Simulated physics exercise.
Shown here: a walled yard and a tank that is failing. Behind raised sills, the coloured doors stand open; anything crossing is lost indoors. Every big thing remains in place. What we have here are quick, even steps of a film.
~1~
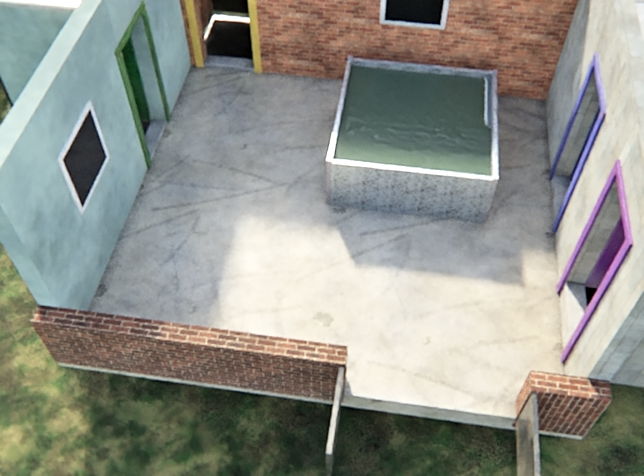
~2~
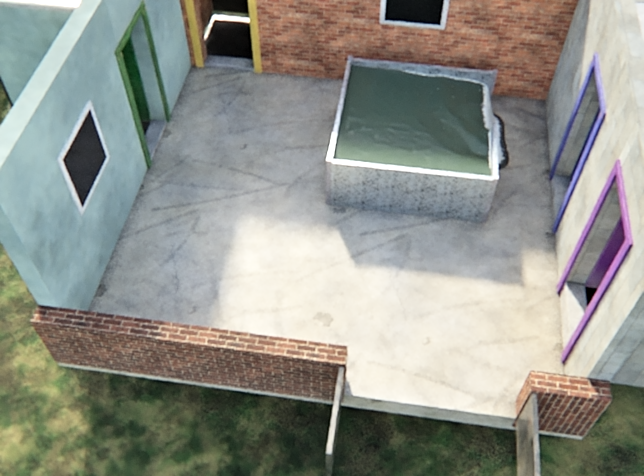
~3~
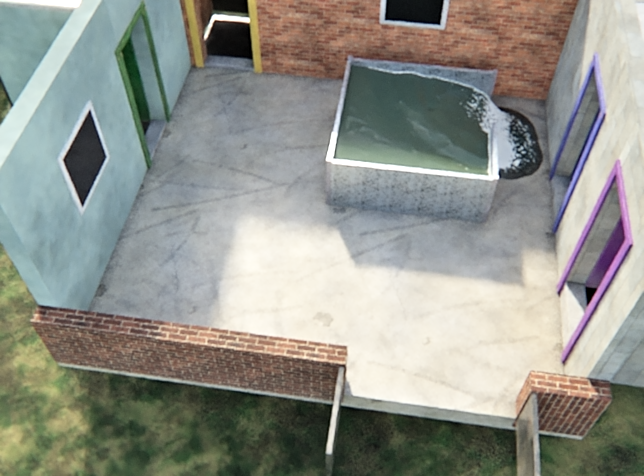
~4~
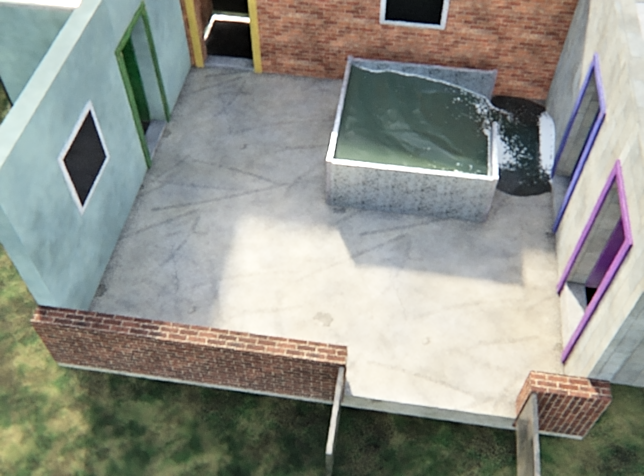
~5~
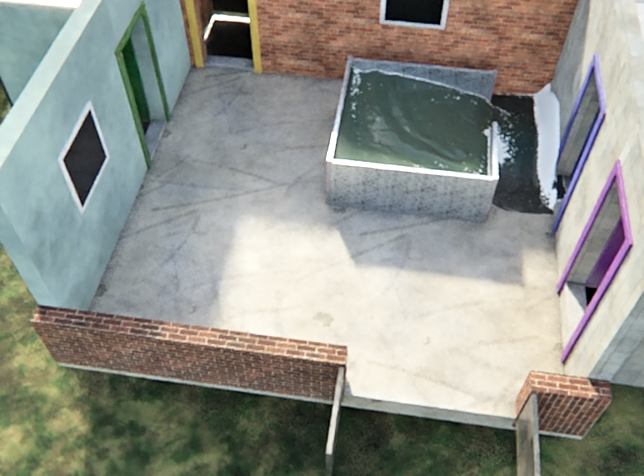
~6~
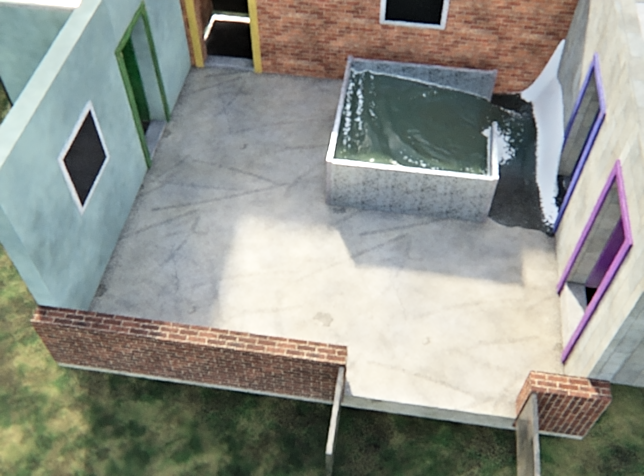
Raised water tank in a walled yard spilling from its right side, water spreading across the floor to the right-hand wall.
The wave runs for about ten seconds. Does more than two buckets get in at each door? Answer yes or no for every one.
Purple door: No, blue door: Yes, green door: Yes, yellow door: Yes.
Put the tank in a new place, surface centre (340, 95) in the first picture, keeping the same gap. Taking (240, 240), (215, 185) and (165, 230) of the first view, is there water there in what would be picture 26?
Spared, spared, spared.
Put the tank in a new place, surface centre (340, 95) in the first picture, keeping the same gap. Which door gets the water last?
My answer: The green door.
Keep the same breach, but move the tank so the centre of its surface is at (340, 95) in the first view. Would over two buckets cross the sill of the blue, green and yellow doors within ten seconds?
Afterwards, blue overshoots; green undershoots; yellow undershoots.
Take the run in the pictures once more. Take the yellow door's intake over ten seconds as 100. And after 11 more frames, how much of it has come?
Roughly 0 %.
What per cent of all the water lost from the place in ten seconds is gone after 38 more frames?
About 65 per cent.
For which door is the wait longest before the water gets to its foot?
My answer: The one in green.
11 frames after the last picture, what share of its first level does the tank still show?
Estimate: Around 58 %.
A moment on, water covers 20 % of the floor; the purple door wet at the sill, nothing in, the blue door under two buckets in, the green door not reached, the yellow door not reached.
Next, water covers 40 % of the floor; the purple door wet at the sill, nothing in, the blue door over two buckets in, the green door not reached, the yellow door not reached.
Then, water covers 55 % of the floor; the purple door wet at the sill, nothing in, the blue door over two buckets in, the green door wet at the sill, nothing in, the yellow door under two buckets in.
Later, water covers 85 % of the floor; the purple door wet at the sill, nothing in, the blue door over two buckets in, the green door over two buckets in, the yellow door over two buckets in.
In the end, water covers 95 % of the floor; the purple door wet at the sill, nothing in, the blue door over two buckets in, the green door over two buckets in, the yellow door far over two buckets in.
